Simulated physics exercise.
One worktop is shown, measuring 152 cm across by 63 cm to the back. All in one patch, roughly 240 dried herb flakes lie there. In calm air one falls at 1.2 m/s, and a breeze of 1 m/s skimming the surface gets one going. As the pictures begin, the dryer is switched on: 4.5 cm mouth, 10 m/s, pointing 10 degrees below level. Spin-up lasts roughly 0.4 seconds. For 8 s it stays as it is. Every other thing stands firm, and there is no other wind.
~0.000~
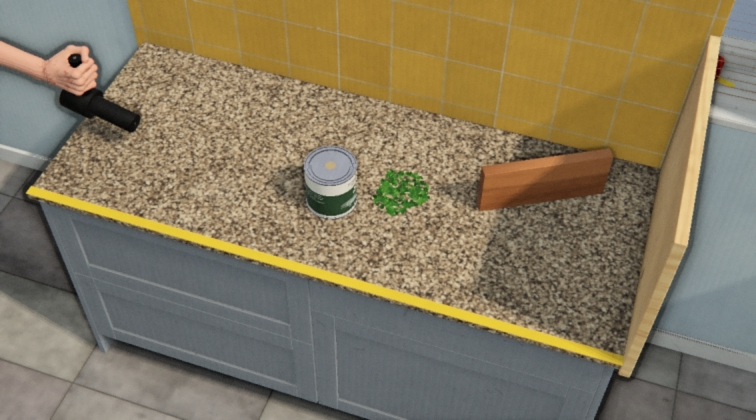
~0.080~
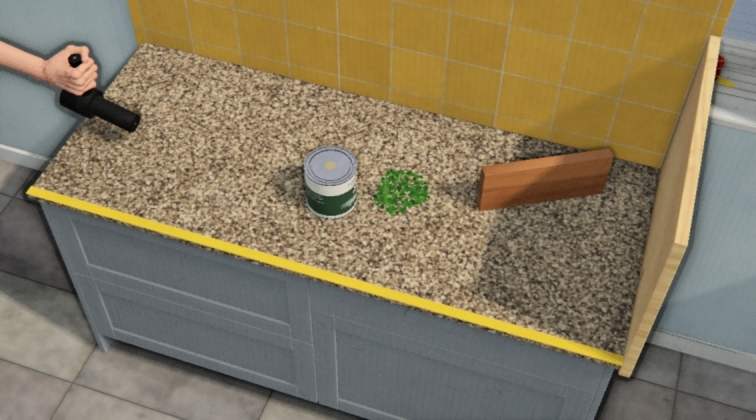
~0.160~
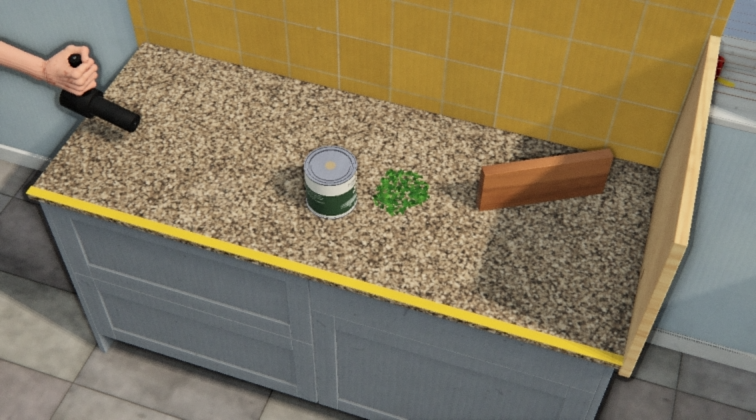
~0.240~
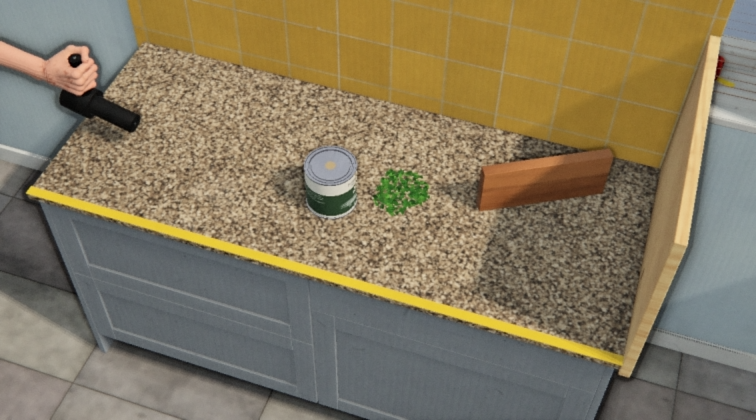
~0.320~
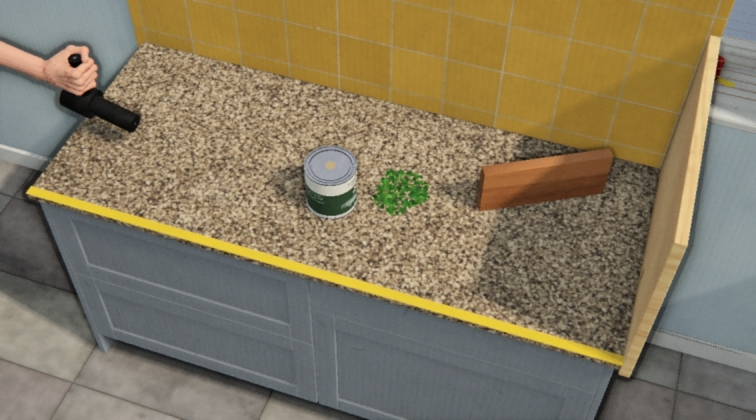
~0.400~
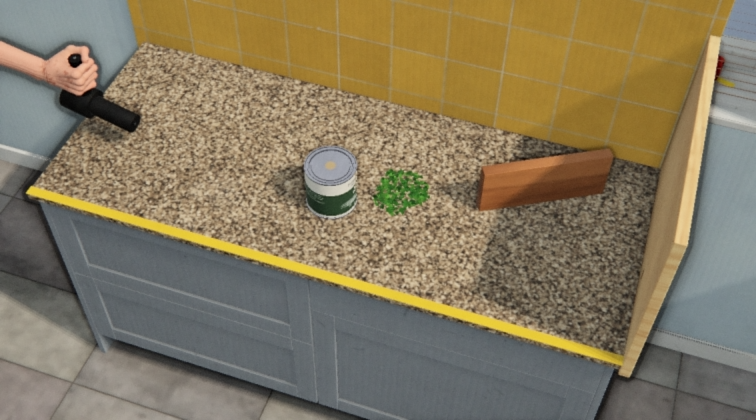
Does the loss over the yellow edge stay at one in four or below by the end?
Yes, I suspect that edge gives up a quarter at most.
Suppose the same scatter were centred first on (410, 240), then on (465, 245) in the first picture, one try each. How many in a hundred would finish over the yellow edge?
First try about 15 per cent, second about 0 per cent.
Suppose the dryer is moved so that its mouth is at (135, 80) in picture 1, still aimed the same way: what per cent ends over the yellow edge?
Then the share would be close to 40 percent.
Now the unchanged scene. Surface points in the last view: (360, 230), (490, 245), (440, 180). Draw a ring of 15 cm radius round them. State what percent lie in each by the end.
40 %, 0 %, 80 %.
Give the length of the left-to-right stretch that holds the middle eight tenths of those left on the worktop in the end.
Around 10 cm.
After 1.6 s the count stands so, 0 % are over the yellow edge; the middle of those still in play is near (399, 190).
After 2.6 s the count stands so, 0 % are over the yellow edge; the middle of those still in play is near (399, 190).
After 4.4 s the count stands so, 0 % are over the yellow edge; the middle of those still in play is near (399, 190).
After 8.0 s, at the end, 0 % are over the yellow edge; the middle of those still in play is near (399, 190).
